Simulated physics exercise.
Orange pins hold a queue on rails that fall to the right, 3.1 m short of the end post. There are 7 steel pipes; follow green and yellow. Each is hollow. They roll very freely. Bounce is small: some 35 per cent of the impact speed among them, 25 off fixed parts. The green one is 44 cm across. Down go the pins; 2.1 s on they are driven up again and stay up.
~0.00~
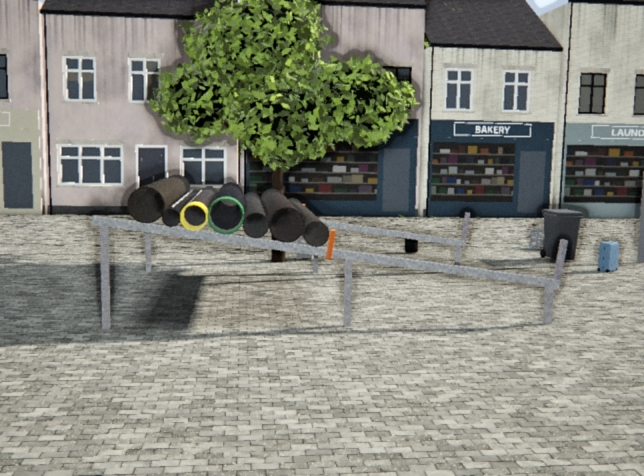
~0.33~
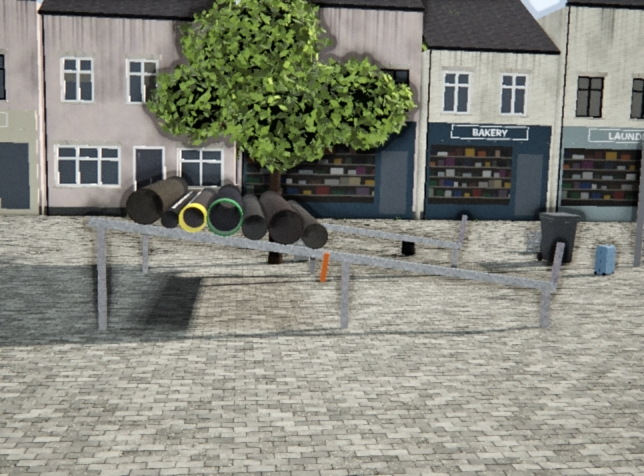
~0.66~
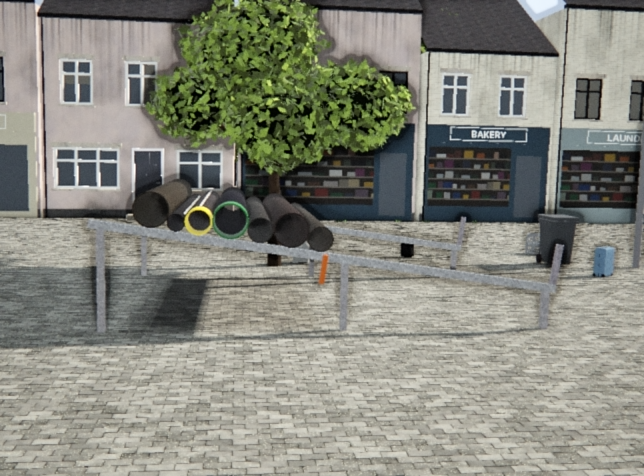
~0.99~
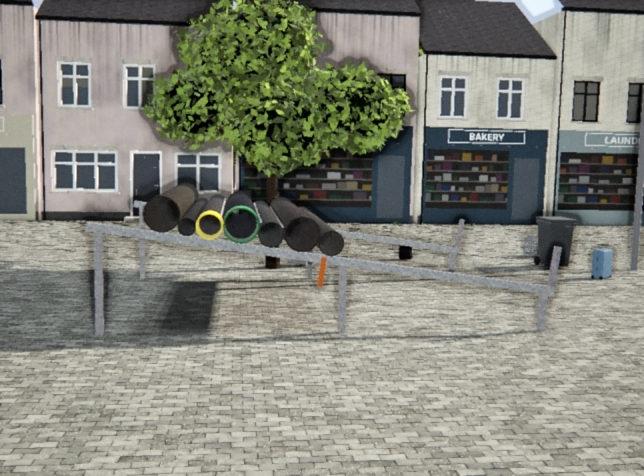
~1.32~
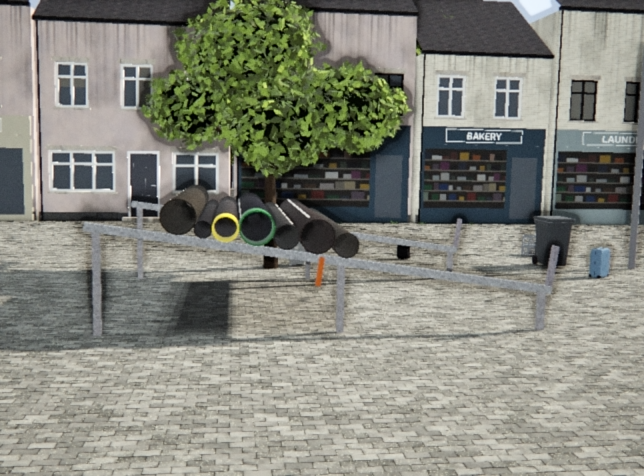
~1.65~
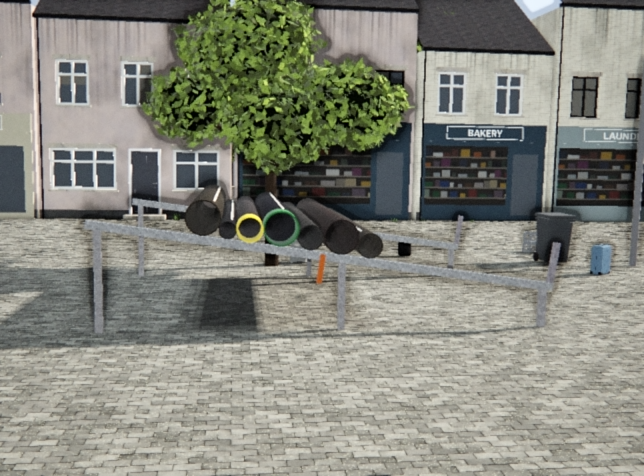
A row of dark hollow pipes, one rimmed in yellow and one in green, sat on a sloping metal rack in a cobbled square until an orange pin dropped and they rolled together down to the right.
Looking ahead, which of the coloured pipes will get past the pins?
Green gets through, yellow waits above the pins.
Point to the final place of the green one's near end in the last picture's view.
Near (458, 253).
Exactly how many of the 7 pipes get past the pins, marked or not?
4 of them.
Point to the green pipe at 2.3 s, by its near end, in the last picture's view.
Near (346, 217).
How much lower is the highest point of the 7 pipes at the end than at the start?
About 20 cm.
Then, 2.0 s in, green is on the rails, 20 cm above the pins, rolling right; yellow is on the rails, 55 cm above the pins, rolling right; 3 through so far.
Then, 2.3 s in, green is in the air, 20 cm below the pins, rolling right; yellow is on the rails, 20 cm above the pins, rolling left; 4 through so far.
In the end (3.9 s), green is on the rails, 170 cm below the pins; yellow is on the rails, 20 cm above the pins; 4 through so far.
